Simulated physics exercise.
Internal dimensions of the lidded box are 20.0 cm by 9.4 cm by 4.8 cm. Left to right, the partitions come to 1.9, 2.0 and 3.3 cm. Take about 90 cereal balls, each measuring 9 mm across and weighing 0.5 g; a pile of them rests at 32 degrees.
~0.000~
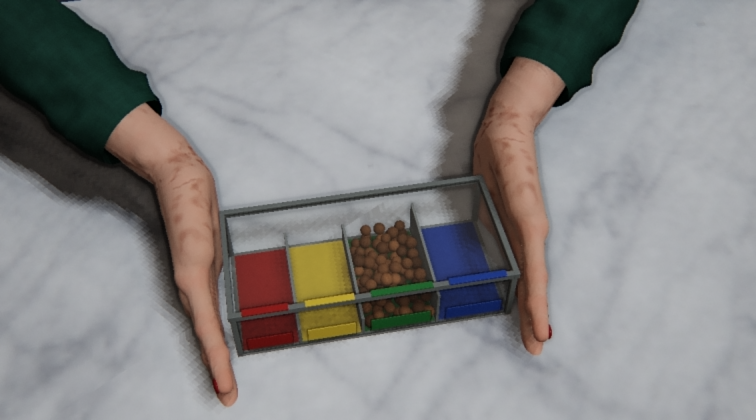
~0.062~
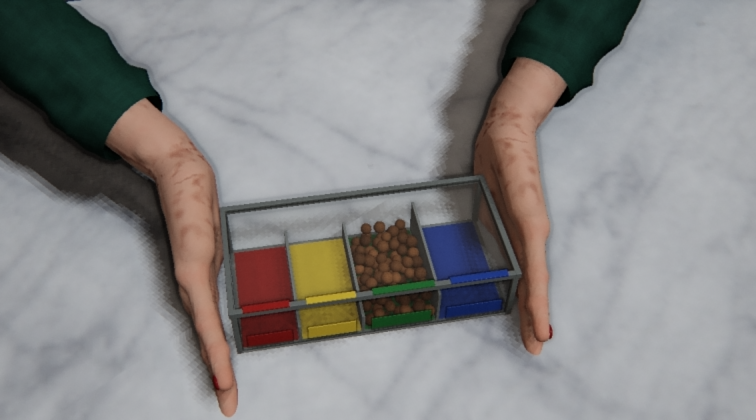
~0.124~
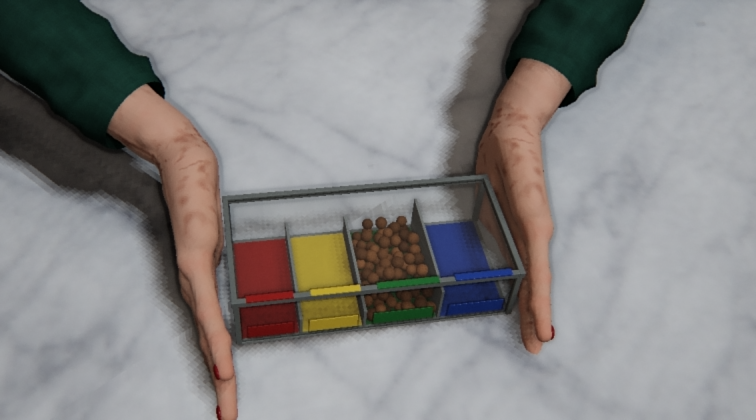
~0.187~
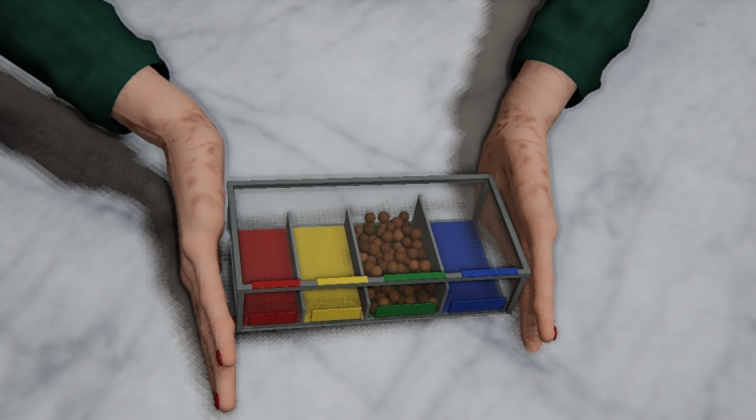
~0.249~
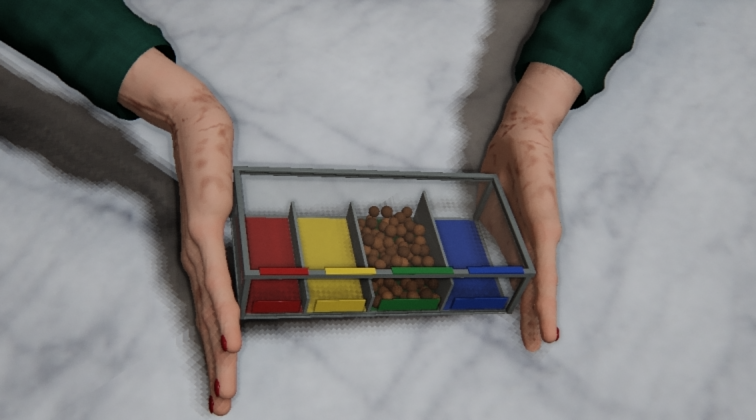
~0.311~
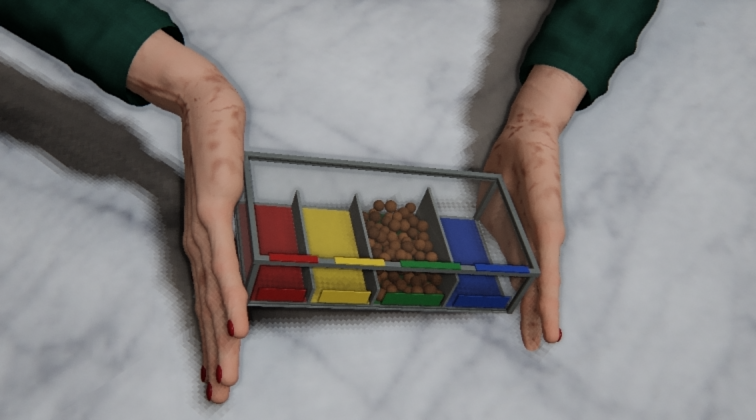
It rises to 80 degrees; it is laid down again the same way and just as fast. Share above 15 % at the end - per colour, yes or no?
Red compartment no, blue compartment no, green compartment yes, yellow compartment no.
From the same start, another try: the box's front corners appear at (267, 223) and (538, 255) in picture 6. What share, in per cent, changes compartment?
I'd put it at about 5 per cent.
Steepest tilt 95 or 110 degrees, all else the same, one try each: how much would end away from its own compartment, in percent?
Some 40 and 45 per cent.
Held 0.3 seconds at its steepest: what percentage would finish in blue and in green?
Blue 0, green 100.
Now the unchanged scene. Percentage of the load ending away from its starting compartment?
I'd put it at about 0 per cent.
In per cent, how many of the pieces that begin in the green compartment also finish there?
About 100 in a hundred.
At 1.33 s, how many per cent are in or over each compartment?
Red = 0, blue = 0, green = 100, yellow = 0 (percent).
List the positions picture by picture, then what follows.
The first picture shows box tilt 0 degrees, front corners at (233, 315) and (513, 272); green 100 %.
The second picture shows box tilt 1 degrees, front corners at (234, 312) and (514, 272).
The third picture shows box tilt 4 degrees, front corners at (237, 301) and (518, 272), lowest corner right front.
The fourth picture shows box tilt 9 degrees, front corners at (243, 287) and (523, 271), lowest corner right front.
The fifth picture shows box tilt 13 degrees, front corners at (250, 272) and (528, 271), lowest corner right front.
The sixth picture shows box tilt 17 degrees, front corners at (259, 258) and (533, 271), lowest corner right front; green 100 %. Its pace works out near 70 degrees a second.
After 1.33 s, tilt 80 degrees; green 100 %.
After 2.01 s, tilt 35 degrees; green 100 %.
After 2.73 s, tilt 0 degrees; green 100 %.
At rest (3.0 s), red 0 %, blue 0 %, green 100 %, yellow 0 %.
